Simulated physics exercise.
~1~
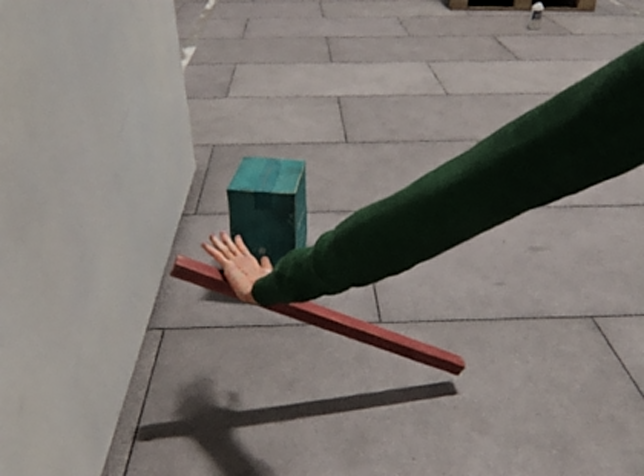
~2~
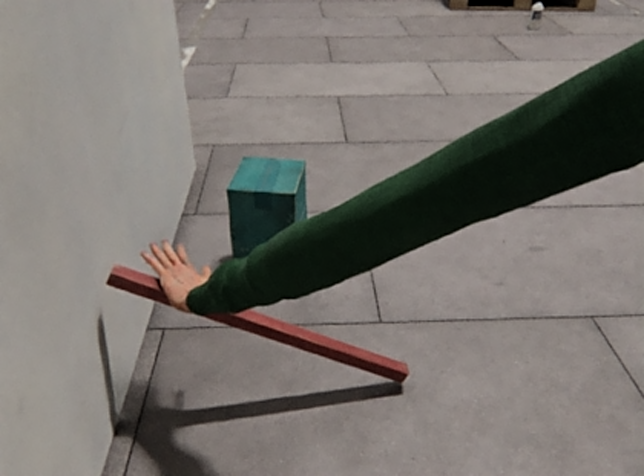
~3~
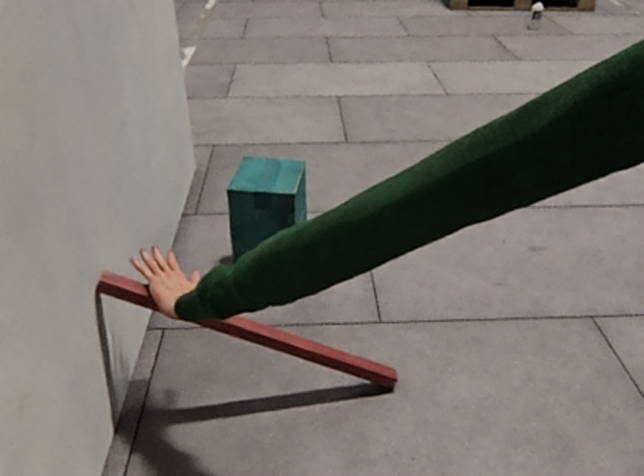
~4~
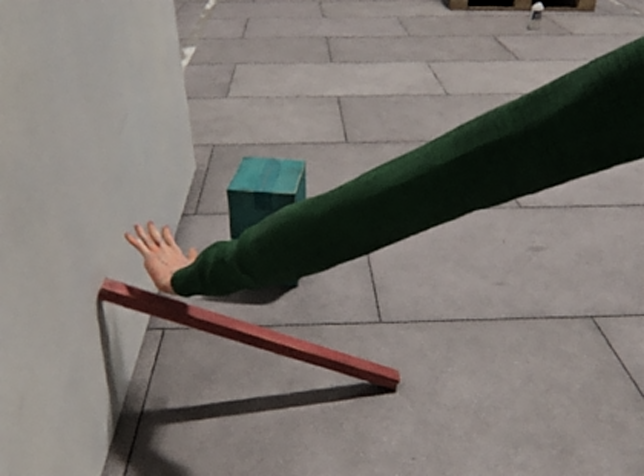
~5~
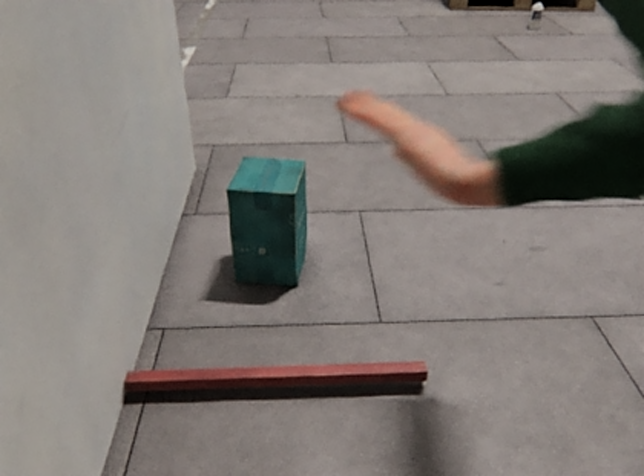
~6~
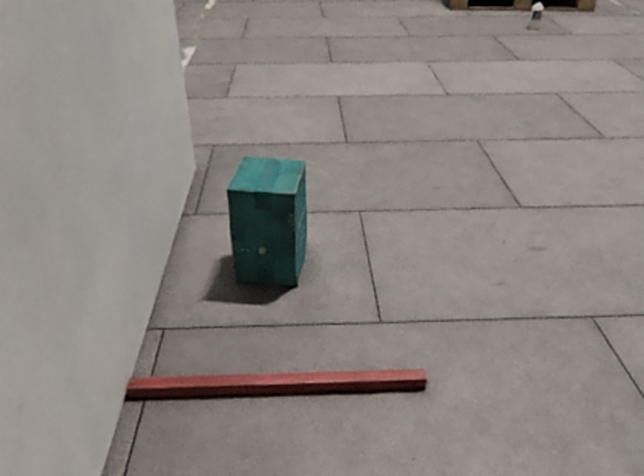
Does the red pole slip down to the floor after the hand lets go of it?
Yes, the red pole slips down from the wall once the hand lets go. It ends up lying on the floor in front of the turquoise box.
